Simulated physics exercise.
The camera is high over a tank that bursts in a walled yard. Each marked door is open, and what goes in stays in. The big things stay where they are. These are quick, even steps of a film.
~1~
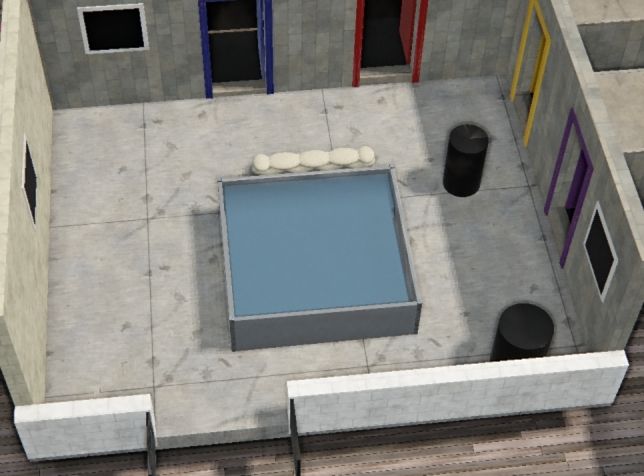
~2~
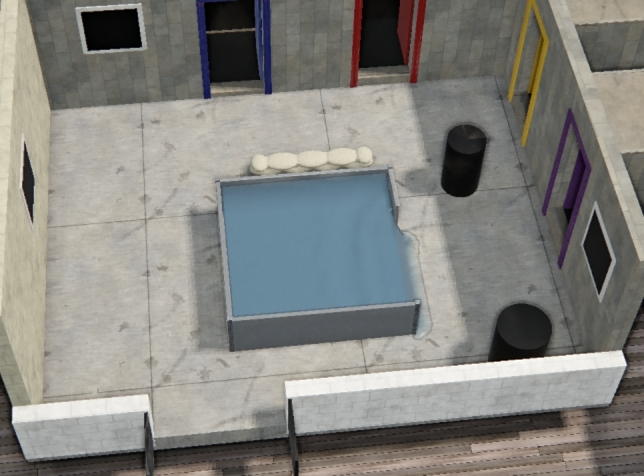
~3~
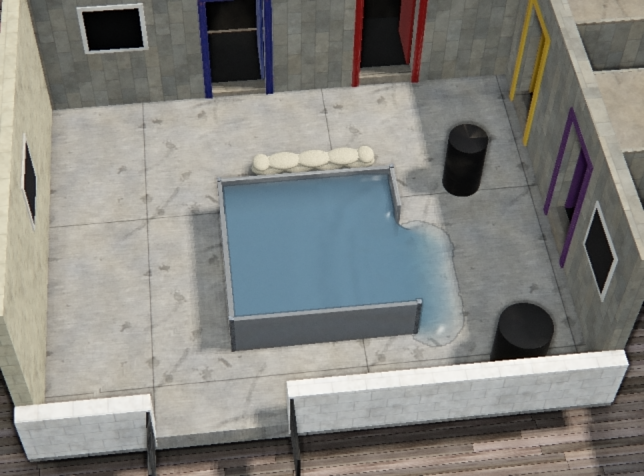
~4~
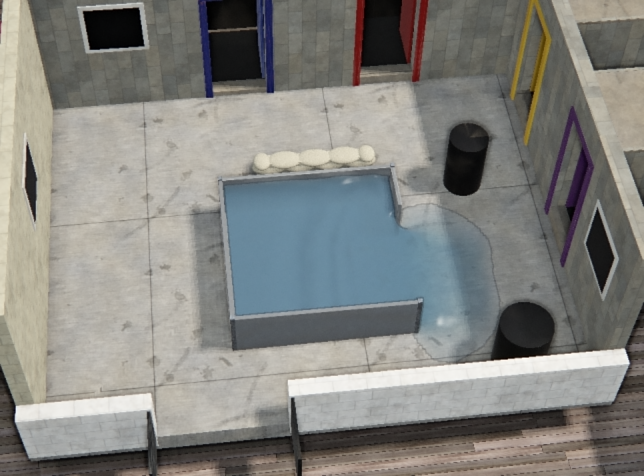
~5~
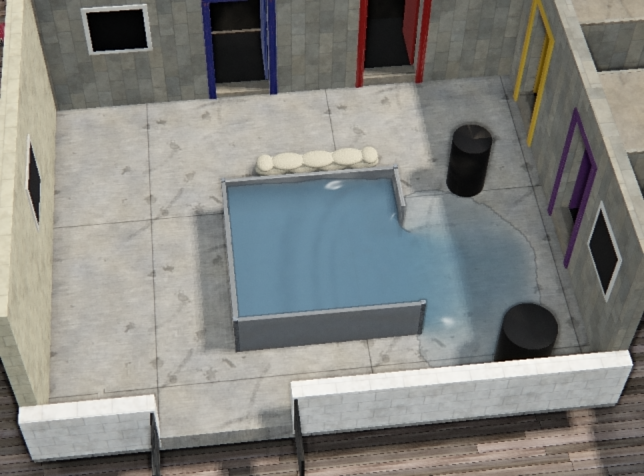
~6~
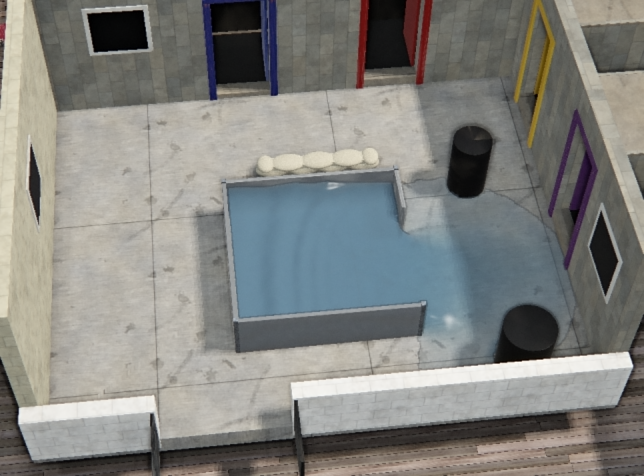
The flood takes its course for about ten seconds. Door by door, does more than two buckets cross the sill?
One by one: The yellow door stays under that; the blue door stays under that; the purple door takes more than that; the red door stays under that.
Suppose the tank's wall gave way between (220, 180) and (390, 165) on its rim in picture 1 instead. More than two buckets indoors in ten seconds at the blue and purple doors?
One by one: Blue door floods; purple door takes less.
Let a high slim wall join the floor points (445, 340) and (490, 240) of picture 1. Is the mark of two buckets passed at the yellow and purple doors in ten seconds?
Then: Yellow stays under; purple is under.
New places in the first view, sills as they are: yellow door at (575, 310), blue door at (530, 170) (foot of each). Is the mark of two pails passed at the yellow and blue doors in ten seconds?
One by one: The yellow one lets more in; the blue one goes over.
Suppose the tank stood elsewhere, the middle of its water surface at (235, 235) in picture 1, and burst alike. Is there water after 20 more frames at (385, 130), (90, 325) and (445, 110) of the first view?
As listed: Wet, dry, flooded.
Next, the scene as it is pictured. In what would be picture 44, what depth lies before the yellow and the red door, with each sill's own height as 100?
Near 50 and 70 in a hundred.
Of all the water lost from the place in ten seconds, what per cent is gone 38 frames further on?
I make it 80 per cent.
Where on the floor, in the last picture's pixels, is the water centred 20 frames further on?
Around (417, 265).
A moment on, water covers 20 % of the floor; the yellow door not reached, the blue door not reached, the purple door over two buckets in, the red door not reached.
Next, water covers 25 % of the floor; the yellow door wet at the sill, nothing in, the blue door not reached, the purple door far over two buckets in, the red door not reached.
Then, water covers 40 % of the floor; the yellow door wet at the sill, nothing in, the blue door not reached, the purple door far over two buckets in, the red door wet at the sill, nothing in.
Later, water covers 80 % of the floor; the yellow door wet at the sill, nothing in, the blue door wet at the sill, nothing in, the purple door far over two buckets in, the red door wet at the sill, nothing in.
In the end, water covers 95 % of the floor; the yellow door wet at the sill, nothing in, the blue door wet at the sill, nothing in, the purple door far over two buckets in, the red door wet at the sill, nothing in.
